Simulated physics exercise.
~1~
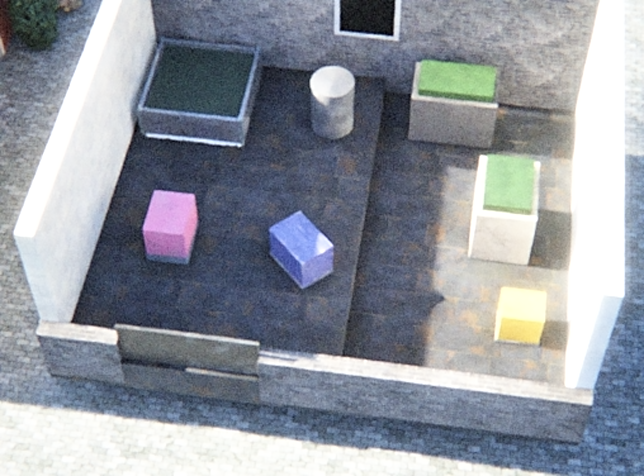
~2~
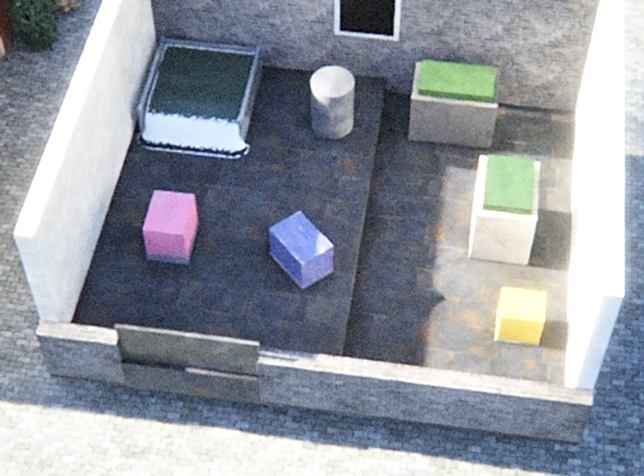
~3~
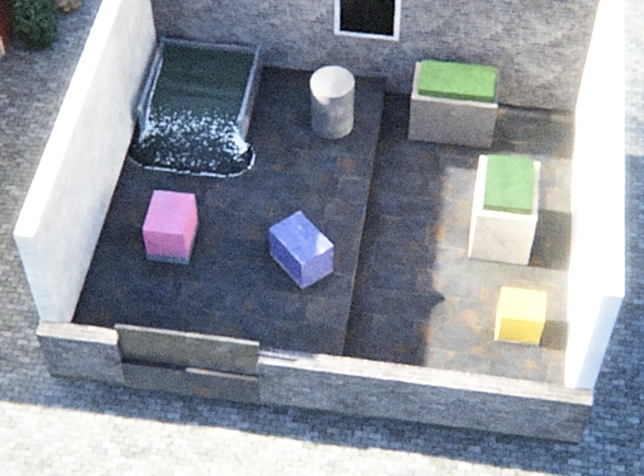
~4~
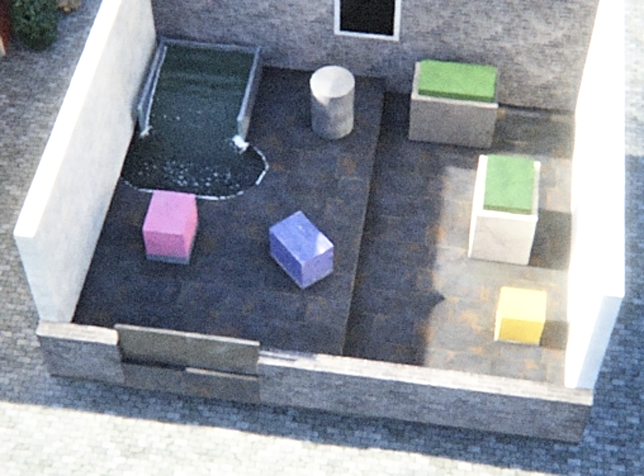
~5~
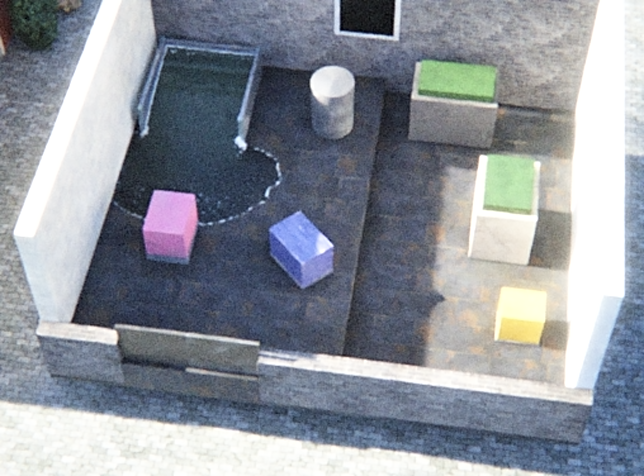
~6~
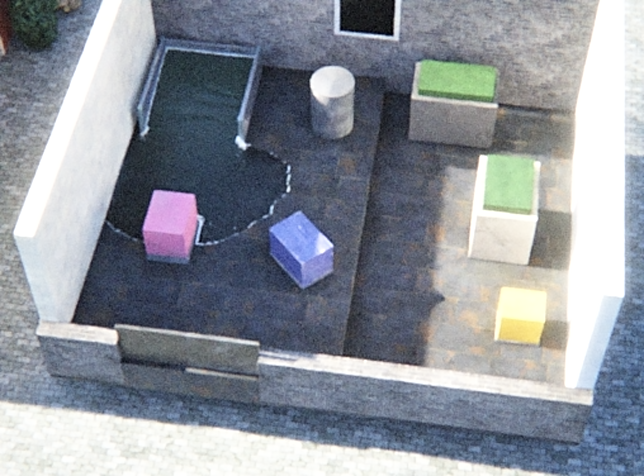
Dark water pouring from the open front of a tank in a walled yard, spreading across paving and around a pink crate.
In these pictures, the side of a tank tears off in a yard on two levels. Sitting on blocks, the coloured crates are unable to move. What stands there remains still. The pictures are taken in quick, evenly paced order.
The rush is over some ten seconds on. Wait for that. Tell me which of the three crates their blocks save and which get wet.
Outcome: The blue crate will be a wet one, the yellow crate will be a wet one, the pink crate will be a wet one.
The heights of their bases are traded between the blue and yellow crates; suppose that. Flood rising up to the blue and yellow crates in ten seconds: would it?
Result - blue: Hit; yellow: Hit.
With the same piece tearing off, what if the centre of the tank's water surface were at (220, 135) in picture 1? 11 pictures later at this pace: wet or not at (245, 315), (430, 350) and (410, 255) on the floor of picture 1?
Taking the three spots in order: Swamped, bare, bare.
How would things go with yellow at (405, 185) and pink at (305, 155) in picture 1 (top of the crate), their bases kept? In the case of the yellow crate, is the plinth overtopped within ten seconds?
Result for yellow: Untouched.
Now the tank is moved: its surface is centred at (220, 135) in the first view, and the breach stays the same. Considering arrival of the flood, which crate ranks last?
I'd go with the yellow crate.
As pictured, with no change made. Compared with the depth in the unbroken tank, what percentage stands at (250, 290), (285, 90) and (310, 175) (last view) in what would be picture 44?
10, 0 and 2 per cent, roughly.
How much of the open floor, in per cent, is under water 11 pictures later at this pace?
It comes to roughly 30 in a hundred.
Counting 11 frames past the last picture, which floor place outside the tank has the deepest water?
At about (66, 340).
A moment on, water covers 25 % of the floor; the blue crate water round its plinth, the yellow crate not reached, the pink crate water round its plinth.
Next, water covers 30 % of the floor; the blue crate water round its plinth, the yellow crate not reached, the pink crate water round its plinth.
Then, water covers 45 % of the floor; the blue crate water round its plinth, the yellow crate not reached, the pink crate water round its plinth.
Later, water covers 65 % of the floor; the blue crate water round its plinth, the yellow crate water round its plinth, the pink crate water round its plinth.
In the end, water covers 85 % of the floor; the blue crate was topped, the yellow crate was topped, the pink crate was topped.
